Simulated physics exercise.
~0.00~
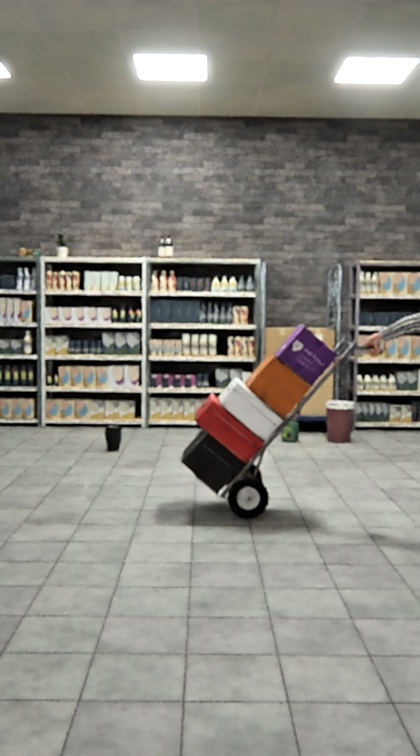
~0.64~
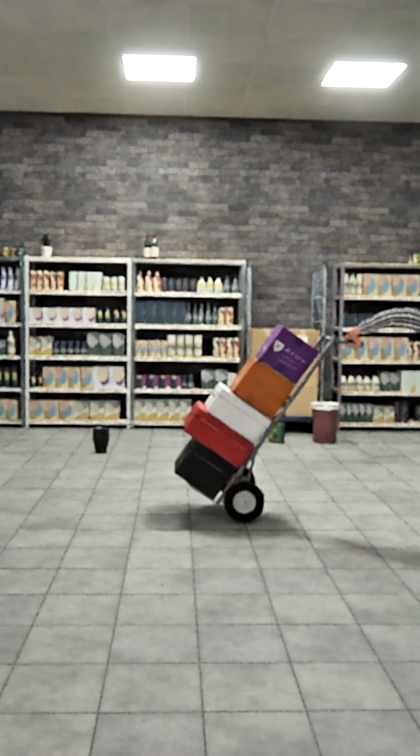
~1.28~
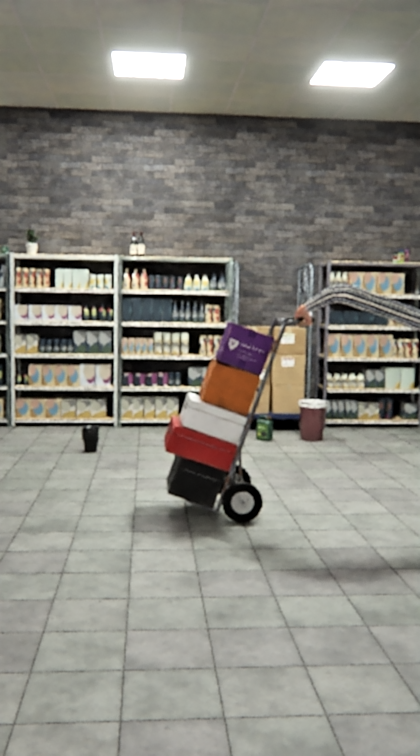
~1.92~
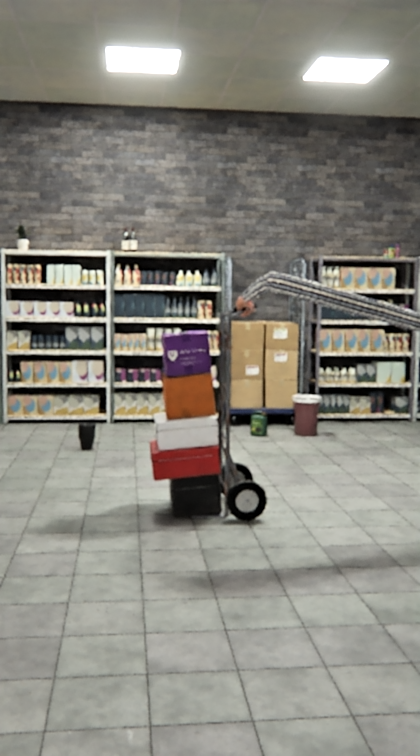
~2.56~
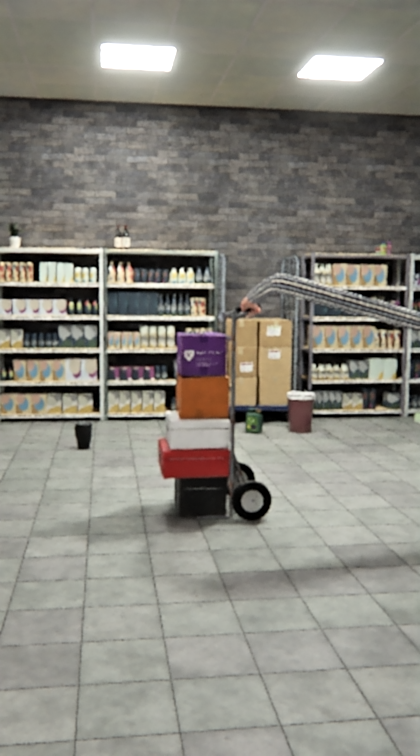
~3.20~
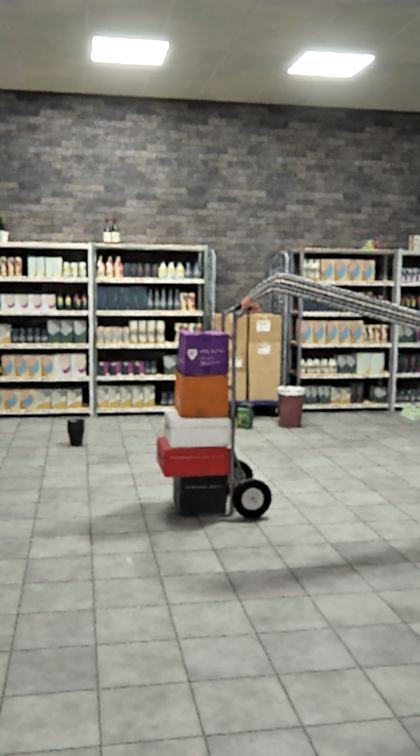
Loaded hand truck with five stacked boxes swinging from a backward lean to upright, held by a mechanical-looking arm, stack staying intact.
